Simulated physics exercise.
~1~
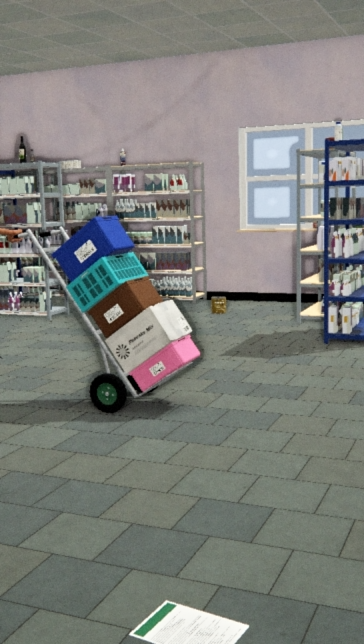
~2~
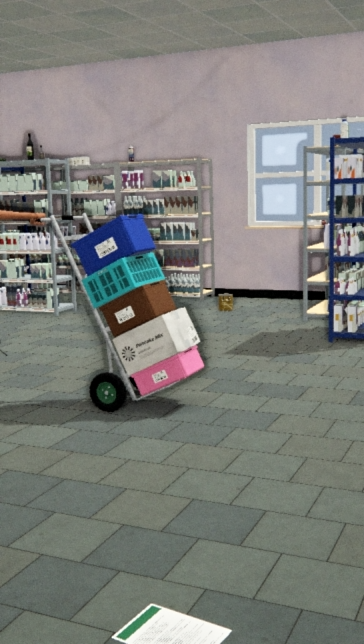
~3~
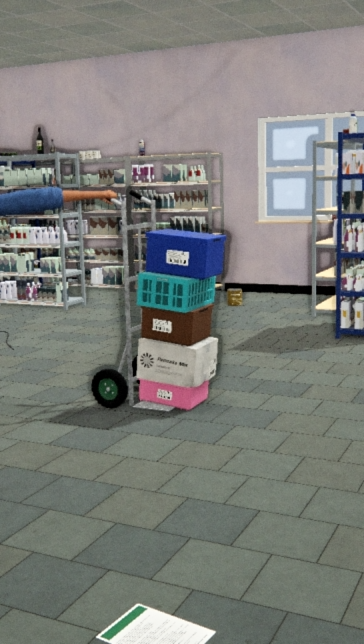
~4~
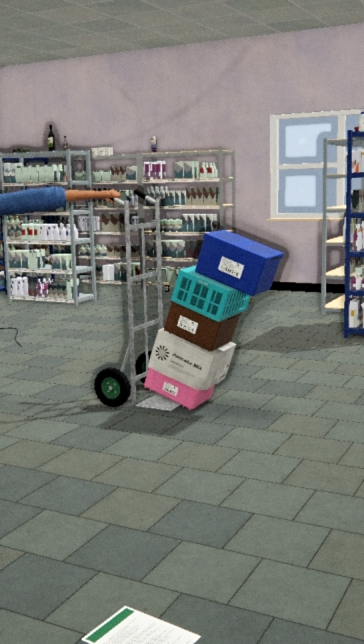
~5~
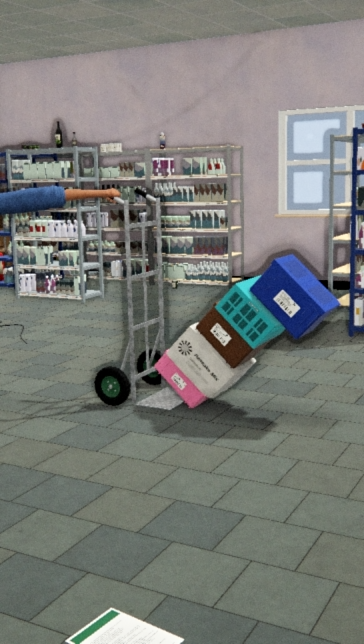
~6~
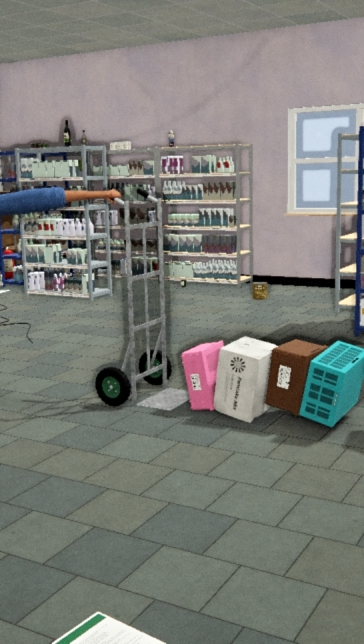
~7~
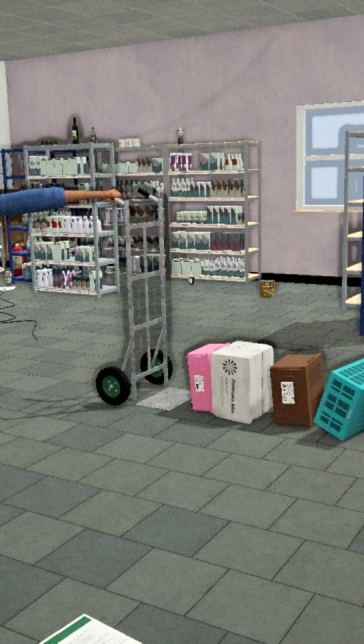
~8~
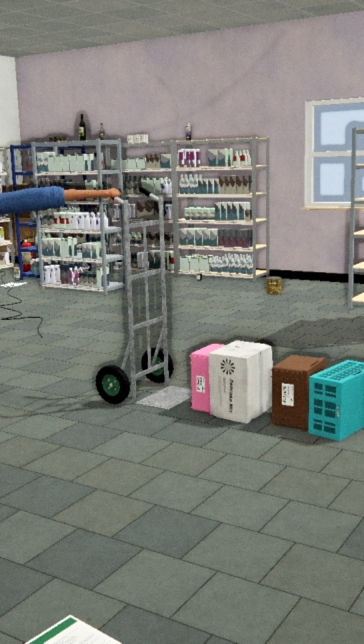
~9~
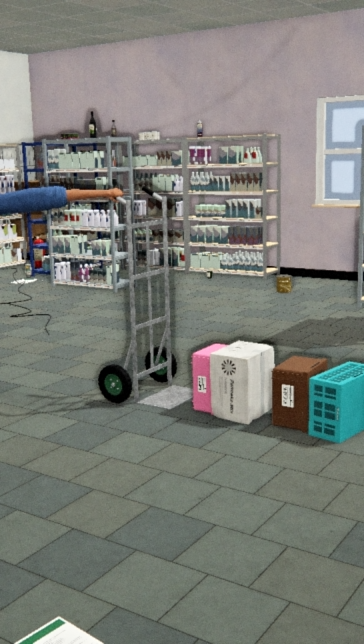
An arm swings a loaded hand truck upright, and its stacked boxes topple right onto the floor.
